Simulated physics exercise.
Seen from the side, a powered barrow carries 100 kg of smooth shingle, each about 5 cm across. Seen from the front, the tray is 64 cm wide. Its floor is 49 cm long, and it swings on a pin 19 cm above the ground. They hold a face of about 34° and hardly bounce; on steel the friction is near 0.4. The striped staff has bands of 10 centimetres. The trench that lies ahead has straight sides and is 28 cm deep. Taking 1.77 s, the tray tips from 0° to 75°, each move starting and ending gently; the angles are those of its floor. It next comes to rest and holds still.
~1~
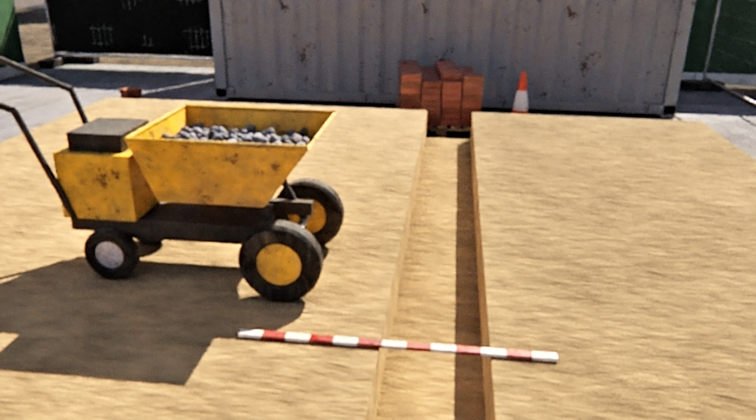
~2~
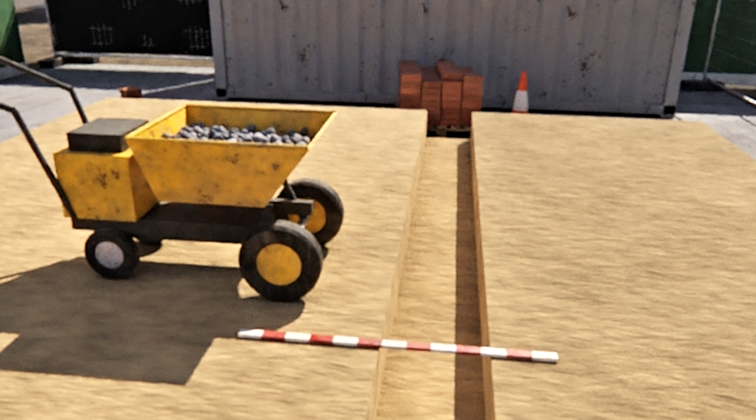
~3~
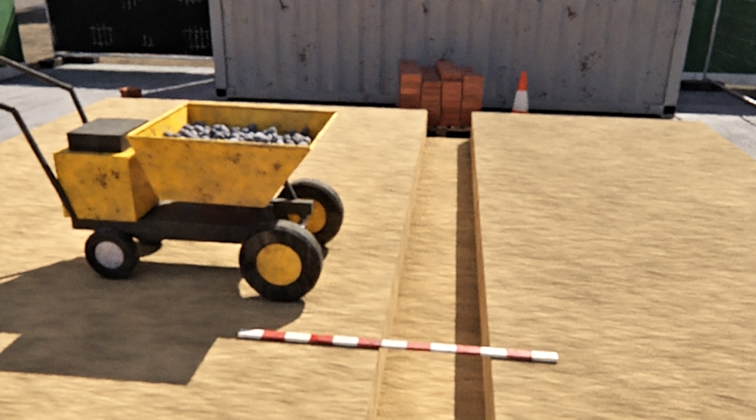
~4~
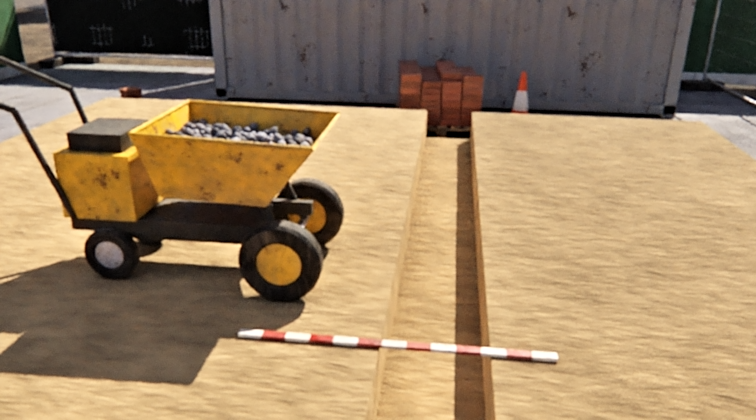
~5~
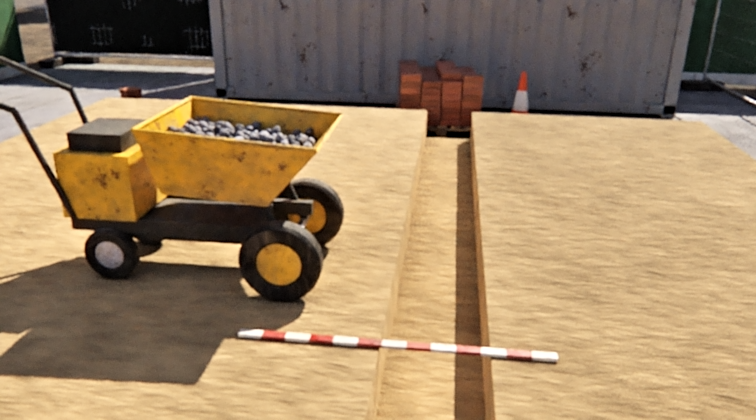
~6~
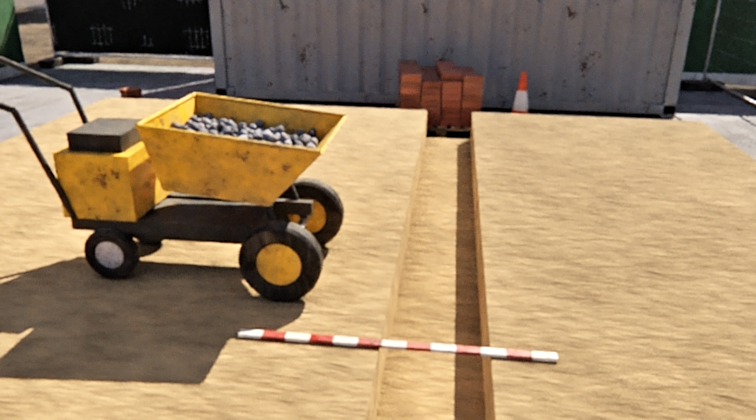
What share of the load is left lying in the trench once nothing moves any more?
About 99 per cent.
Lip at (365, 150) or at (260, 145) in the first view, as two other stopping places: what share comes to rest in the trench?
35 % and 100 %.
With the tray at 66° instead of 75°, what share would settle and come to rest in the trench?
Some 100 in a hundred, I'd say.
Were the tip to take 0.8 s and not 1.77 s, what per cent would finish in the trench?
In that case some 85 per cent.
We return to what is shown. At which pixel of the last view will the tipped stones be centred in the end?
Middle at around (449, 319), I'd say.
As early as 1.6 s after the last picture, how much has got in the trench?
About 70%.
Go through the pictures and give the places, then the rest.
The first picture shows lip at (308, 148), floor tilted 0°, highest stones at (250, 138).
The second picture shows lip at (309, 148), floor tilted 0°, highest stones at (240, 137).
The third picture shows lip at (310, 149), floor tilted 1°, highest stones at (230, 136).
In the fourth picture, the tray is at 2°, its lip at (313, 150); the top of the load is at (218, 133).
The fifth picture shows lip at (317, 151), floor tilted 4°, highest stones at (207, 127).
The sixth picture shows lip at (321, 153), floor tilted 6°, highest stones at (207, 124).
Then, 1.0 s after the last picture the floor is at 63°, 99 % in the tray, 1 % in the trench; the foremost stones are at (426, 222).
Then, 1.6 s after the last picture the floor is at 75°, 29 % in the tray, 70 % in the trench, 1 % past the trench; the foremost stones are at (508, 283).
Then, 1.9 s after the last picture the floor is at 75°, 6 % in the tray, 93 % in the trench, 1 % past the trench; the foremost stones are at (532, 289).
Then, 3.9 s after the last picture the floor is at 75°, 0 % in the tray, 99 % in the trench, 1 % past the trench; the foremost stones are at (533, 290).
